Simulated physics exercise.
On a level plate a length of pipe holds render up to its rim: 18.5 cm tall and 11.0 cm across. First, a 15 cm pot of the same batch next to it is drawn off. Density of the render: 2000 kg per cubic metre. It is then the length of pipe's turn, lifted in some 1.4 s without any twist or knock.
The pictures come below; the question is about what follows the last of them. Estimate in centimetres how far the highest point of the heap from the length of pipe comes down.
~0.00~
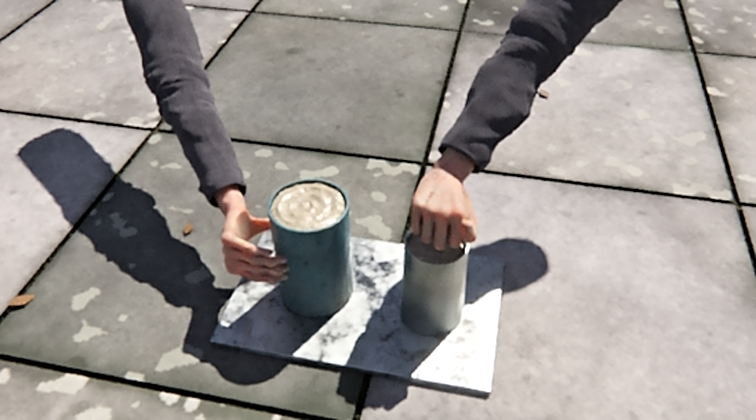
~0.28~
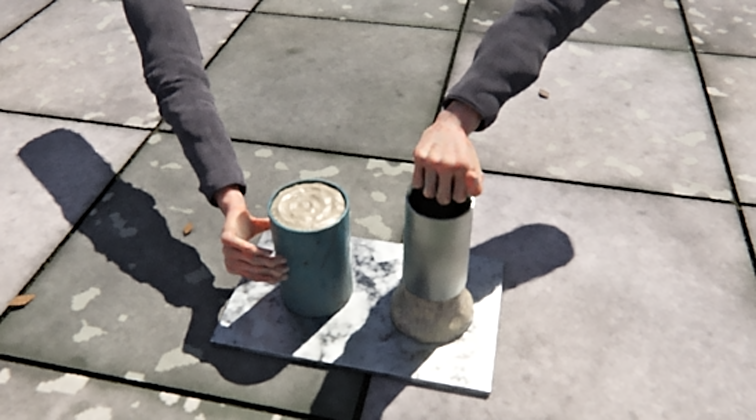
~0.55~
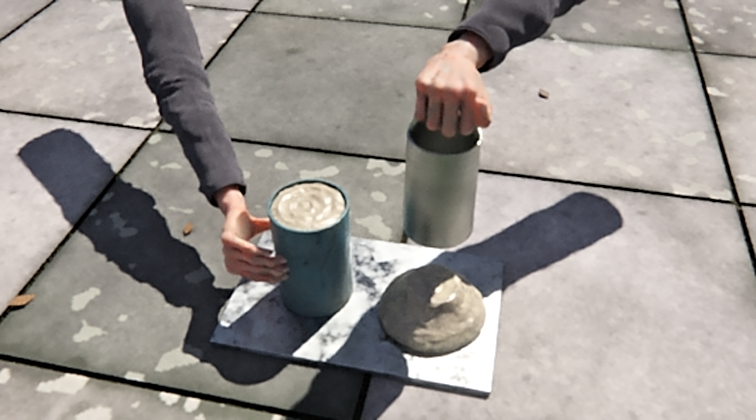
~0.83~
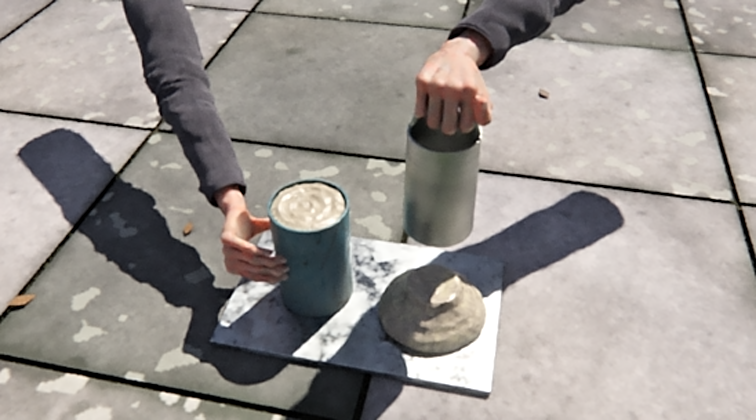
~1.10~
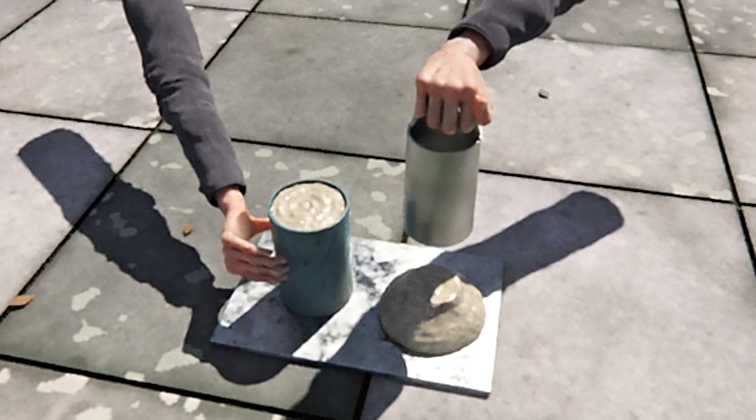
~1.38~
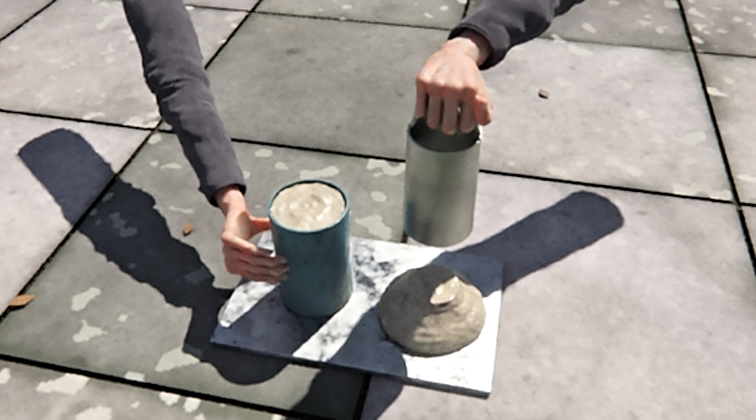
The highest point comes down roughly 11 centimetres.
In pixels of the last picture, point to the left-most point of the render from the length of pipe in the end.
Location: About (247, 297).
After 1.7 s, the length of pipe is up 3.8 cm; the render has come down 1.3 cm to 17 cm and is 14 cm wide.
After 2.1 s, the length of pipe is up 12 cm; the render has come down 10 cm to 8.0 cm and is 23 cm wide.
After 2.4 s, the length of pipe is up 18 cm; the render has come down 11 cm to 7.9 cm and is 23 cm wide.
After 2.8 s, the length of pipe is clear; the render has come down 11 cm to 7.8 cm and is 23 cm wide.
After 3.4 s, at rest, the length of pipe is clear; the render has come down 11 cm to 7.7 cm and is 23 cm wide.
